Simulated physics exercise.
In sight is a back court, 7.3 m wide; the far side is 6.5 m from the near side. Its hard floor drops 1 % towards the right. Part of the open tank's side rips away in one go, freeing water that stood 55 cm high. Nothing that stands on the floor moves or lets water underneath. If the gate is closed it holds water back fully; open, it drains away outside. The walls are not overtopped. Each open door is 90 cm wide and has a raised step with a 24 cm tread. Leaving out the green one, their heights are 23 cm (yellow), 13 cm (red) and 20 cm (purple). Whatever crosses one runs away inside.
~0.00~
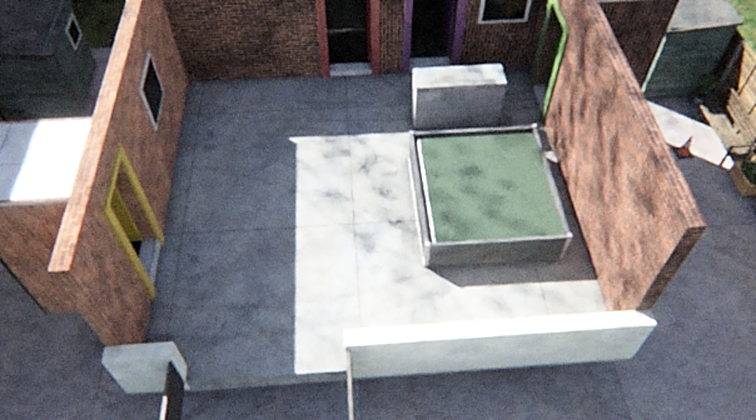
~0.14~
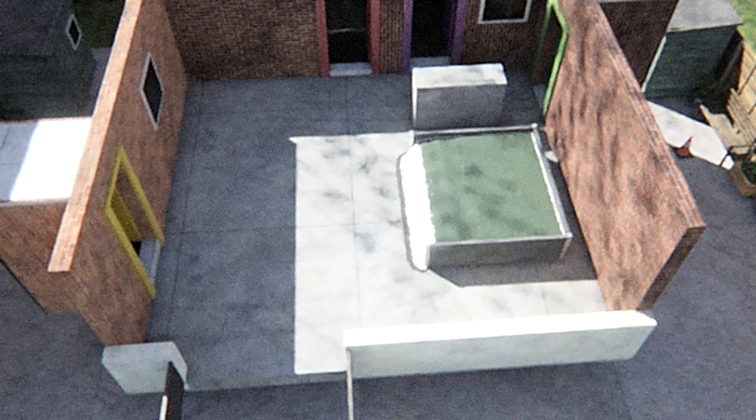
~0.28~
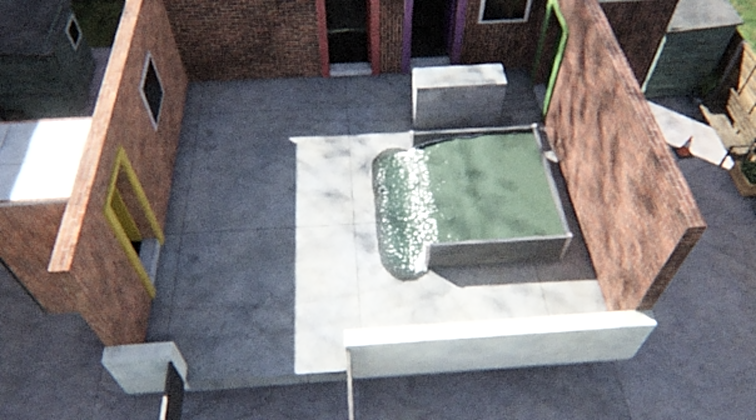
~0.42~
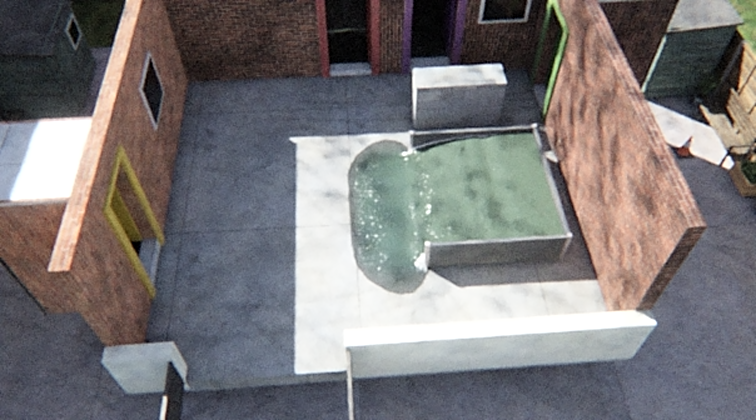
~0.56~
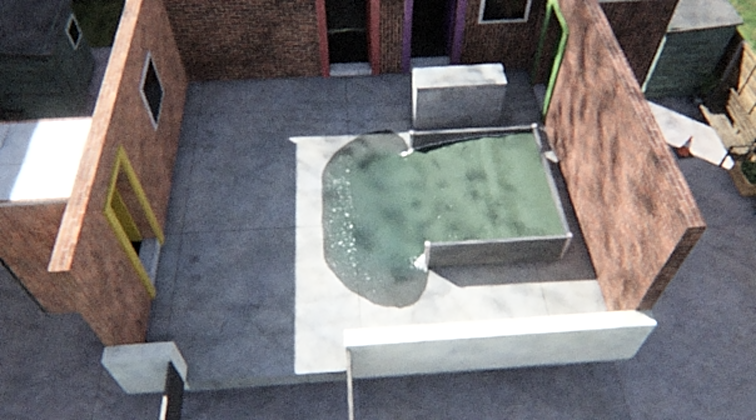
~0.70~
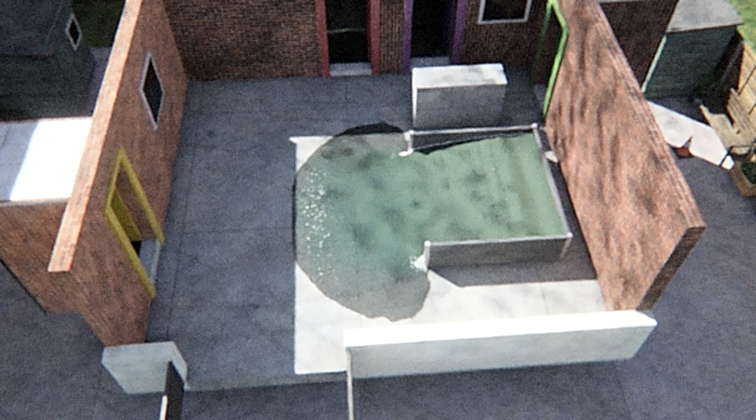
Green water burst out of the left side of a square open tank in a brick-walled back court, then spread leftward across the pale floor in a widening, rounded pool with a sparkling, foamy edge.
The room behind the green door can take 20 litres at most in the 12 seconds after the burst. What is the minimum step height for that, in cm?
At least 9.5 cm or so.
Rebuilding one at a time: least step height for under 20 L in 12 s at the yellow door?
About 17 cm at yellow.
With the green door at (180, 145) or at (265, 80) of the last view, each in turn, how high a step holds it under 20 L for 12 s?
About 13.5 and 10.0 cm.
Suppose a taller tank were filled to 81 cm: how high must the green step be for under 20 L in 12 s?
Then roughly 15 cm.
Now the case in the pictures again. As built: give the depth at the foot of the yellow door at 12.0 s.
About 2.0 cm.
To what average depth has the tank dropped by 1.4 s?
About 32 cm.
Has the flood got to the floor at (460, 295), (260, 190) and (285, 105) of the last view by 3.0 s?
In that order: Still dry, flooded, wet.
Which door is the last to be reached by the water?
The green one.
After 1.4 s water covers 40 % of the floor, deepest (22 cm) near (413, 244); it has not reached the green door.
After 3.0 s water covers 65 % of the floor, deepest (32 cm) near (141, 368); it has not reached the green door.
After 12.0 s water covers 100 % of the floor, deepest (16 cm) near (575, 227); 12 cm at the green door, 24 litres in over its 9 cm step.
At the green door as built, the water arrived by 7.4 s and peaked near 12 cm at 7.8 s.
With a step of 8.5 cm, 29 litres would have come in within the 12 s; with 11 cm, 8 litres. So under 20 litres takes about 9.5 cm.
